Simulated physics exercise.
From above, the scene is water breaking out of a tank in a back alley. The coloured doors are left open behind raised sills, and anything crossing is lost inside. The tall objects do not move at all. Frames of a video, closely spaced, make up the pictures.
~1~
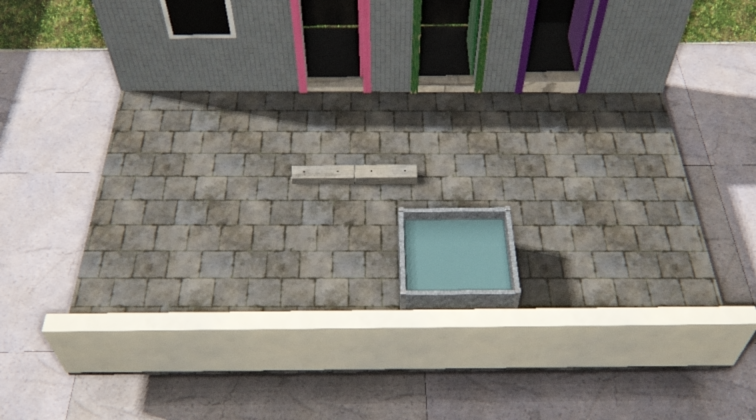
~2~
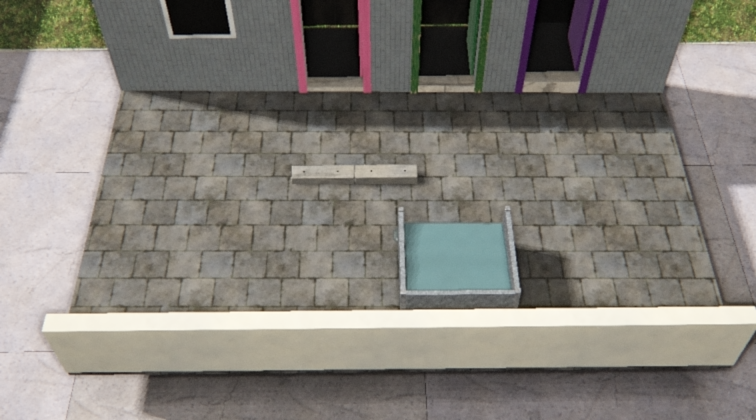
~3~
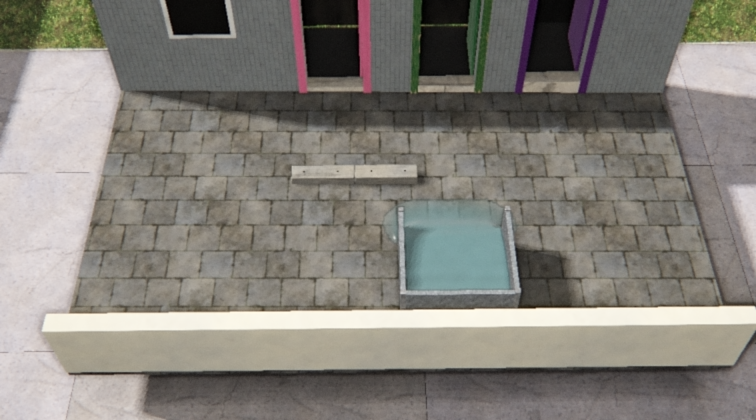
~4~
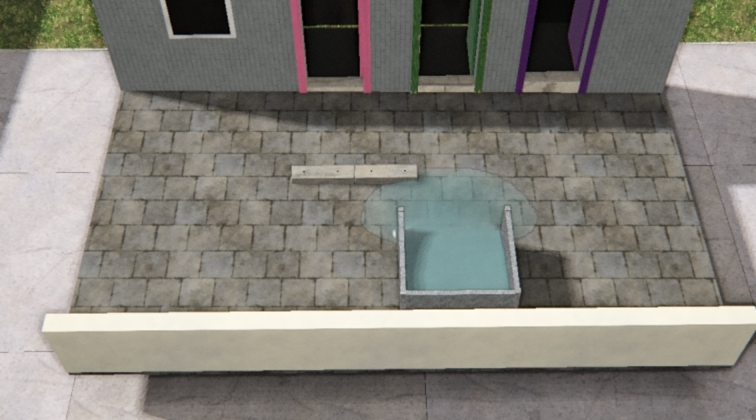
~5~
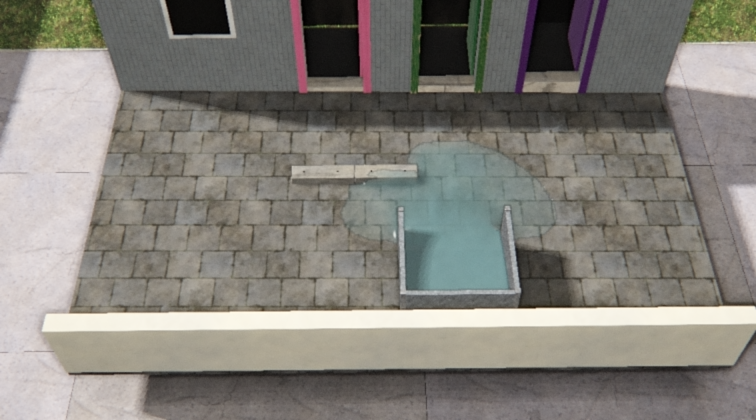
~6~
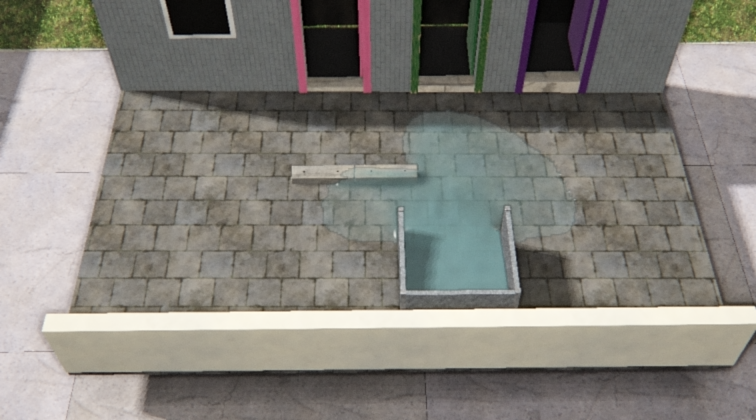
Water poured out of the far side of an open tank in a paved alley once that wall was gone, then fanned across the stones, past a low pale block and toward the coloured doorways.
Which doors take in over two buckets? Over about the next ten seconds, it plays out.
Door by door: The green door does, the pink door does not, the purple door does not.
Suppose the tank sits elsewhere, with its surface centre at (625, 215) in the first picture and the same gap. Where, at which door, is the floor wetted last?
It's the pink-painted one.
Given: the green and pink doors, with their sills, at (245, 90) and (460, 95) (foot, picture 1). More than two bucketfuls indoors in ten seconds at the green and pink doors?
Well, the green one comes up short, but the pink one tops the limit.
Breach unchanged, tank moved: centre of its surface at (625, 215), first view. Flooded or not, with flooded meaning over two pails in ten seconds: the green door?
Taking them in turn: The green stays within the limit.
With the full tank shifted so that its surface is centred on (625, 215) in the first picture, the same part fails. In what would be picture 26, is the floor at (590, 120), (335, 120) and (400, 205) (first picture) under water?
Spot by spot, in the order asked: Swamped, swamped, untouched.
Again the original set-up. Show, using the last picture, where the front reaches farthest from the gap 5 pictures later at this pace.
The flood front should get to about (565, 94).
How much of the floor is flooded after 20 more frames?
Some 45 in a hundred.
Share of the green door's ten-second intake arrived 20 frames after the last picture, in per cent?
Share at that point: Close to 100 in a hundred.
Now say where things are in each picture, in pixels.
Still water in the open tank at (457, 253), in the first picture.
Water pours out on the open tank's far side and has run to (397, 239), in the second picture.
Water pours out on the open tank's far side and has run to (392, 215), in the third picture.
The front is at (488, 177), out from the gap on the open tank's far side, in the fourth picture.
Water pours out on the open tank's far side and has run to (469, 146), in the fifth picture.
The front is at (466, 118), out from the gap on the open tank's far side, in the sixth picture.
A moment on, water covers 30 % of the floor; the green door over two buckets in, the pink door not reached, the purple door wet at the sill, nothing in.
Next, water covers 40 % of the floor; the green door far over two buckets in, the pink door wet at the sill, nothing in, the purple door wet at the sill, nothing in.
Then, water covers 45 % of the floor; the green door far over two buckets in, the pink door wet at the sill, nothing in, the purple door wet at the sill, nothing in.
Later, water covers 55 % of the floor; the green door far over two buckets in, the pink door wet at the sill, nothing in, the purple door wet at the sill, nothing in.
In the end, water covers 45 % of the floor; the green door far over two buckets in, the pink door wet at the sill, nothing in, the purple door wet at the sill, nothing in.
